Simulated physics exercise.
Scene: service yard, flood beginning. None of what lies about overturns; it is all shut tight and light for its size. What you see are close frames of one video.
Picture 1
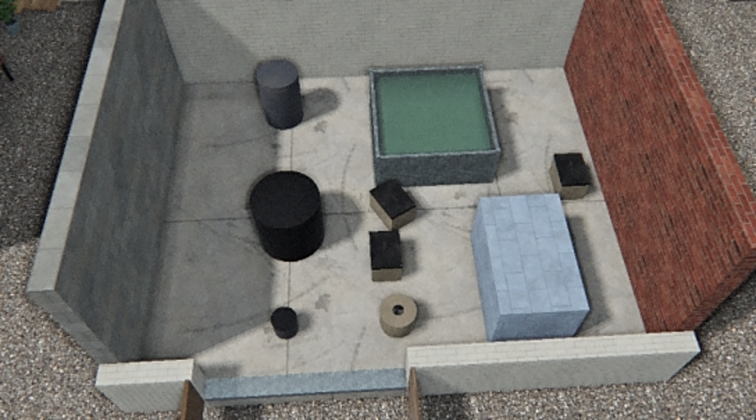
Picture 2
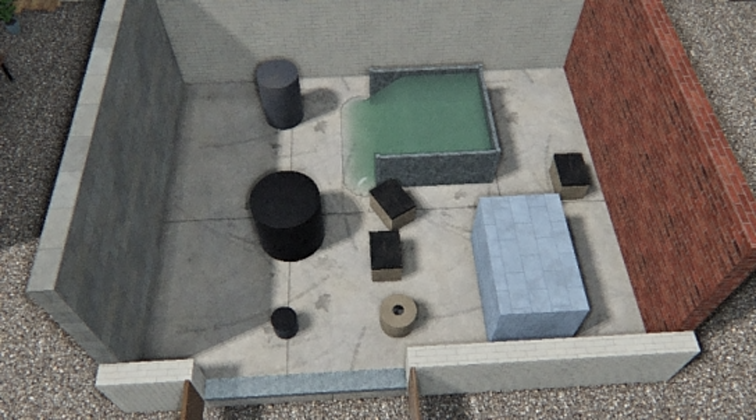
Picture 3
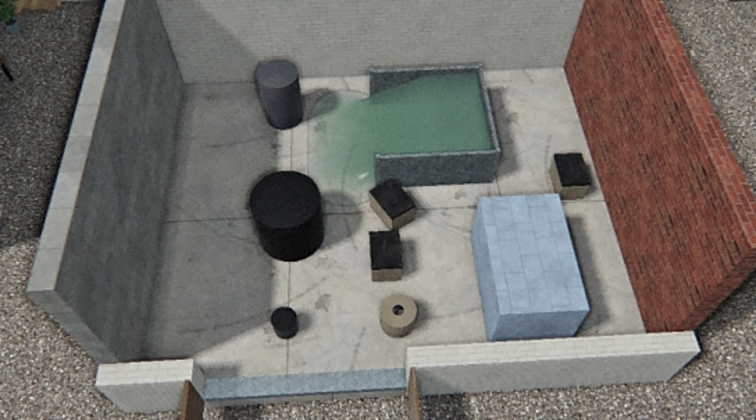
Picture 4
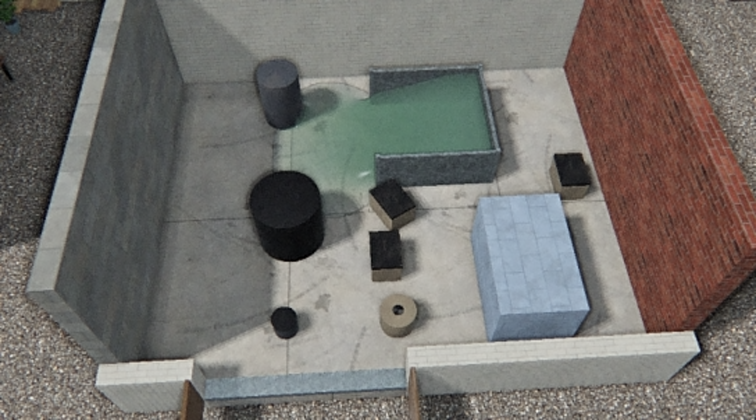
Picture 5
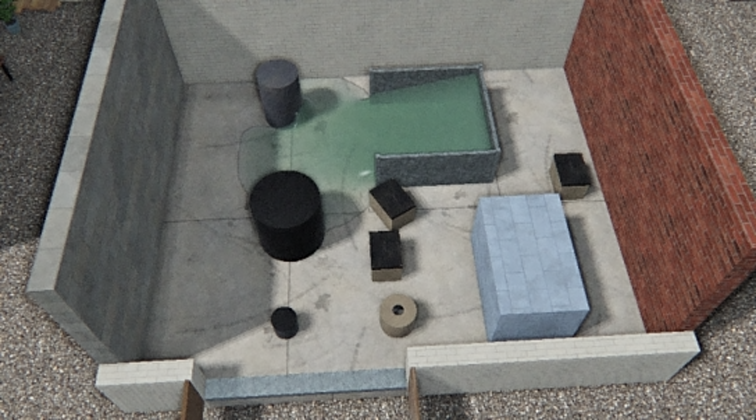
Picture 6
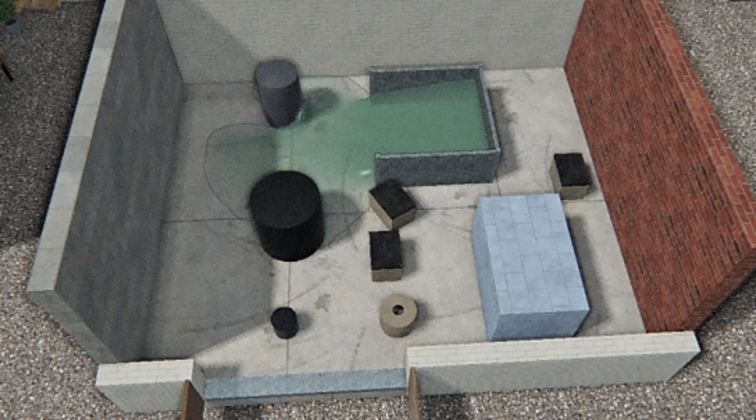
Green water poured out through the open left side of a stone tank and spread leftward across the walled yard's floor, passing between two dark cylinders, while the surrounding boxes and drums stayed still.
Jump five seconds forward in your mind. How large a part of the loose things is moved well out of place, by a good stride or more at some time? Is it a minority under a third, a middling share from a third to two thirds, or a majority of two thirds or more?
A minority under a third.
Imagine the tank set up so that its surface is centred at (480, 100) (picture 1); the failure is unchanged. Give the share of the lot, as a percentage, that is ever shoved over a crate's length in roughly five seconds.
Roughly 20 in a hundred.
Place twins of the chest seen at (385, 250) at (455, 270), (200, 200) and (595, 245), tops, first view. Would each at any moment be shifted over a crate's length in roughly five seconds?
Per listing: Largely stays, cleared out, largely stays.
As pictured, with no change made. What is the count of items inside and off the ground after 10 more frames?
My tally gives 0.
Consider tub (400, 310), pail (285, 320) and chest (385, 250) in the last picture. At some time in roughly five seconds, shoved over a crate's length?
In sequence: Fell short, covered the distance, fell short.
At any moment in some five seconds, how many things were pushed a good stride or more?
Result - 1.
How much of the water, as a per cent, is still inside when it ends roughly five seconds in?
90 %.
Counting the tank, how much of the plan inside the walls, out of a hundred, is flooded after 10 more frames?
50 per cent.
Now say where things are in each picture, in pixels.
In the first picture, a pail at (284, 318) rests on the ground; a chest at (572, 168) rests on the ground; 0 of 5 have shifted.
In the second picture, a pail at (284, 318), on the bottom; a chest at (572, 168) rests on the ground; 0 of 5 have shifted.
In the third picture, a pail at (284, 318), on the bottom; a chest at (572, 168) rests on the ground; 0 of 5 have shifted.
In the fourth picture, a pail at (284, 318), on the bottom; a chest at (572, 168) rests on the ground; 0 of 5 have shifted.
In the fifth picture, a pail at (284, 318) rests on the ground; a chest at (572, 168) rests on the ground; 0 of 5 have shifted.
In the sixth picture, a pail at (284, 318) rests on the ground; a chest at (572, 168), on the bottom; 0 of 5 have shifted.
A moment on, 0 of 5 are well off their spots; 0 afloat.
Next, 0 of 5 are well off their spots; 0 afloat.
Later, 0 of 5 are well off their spots; 1 afloat.
In the end, 1 of 5 are well off their spots, and 1 have been at some point; 1 afloat.
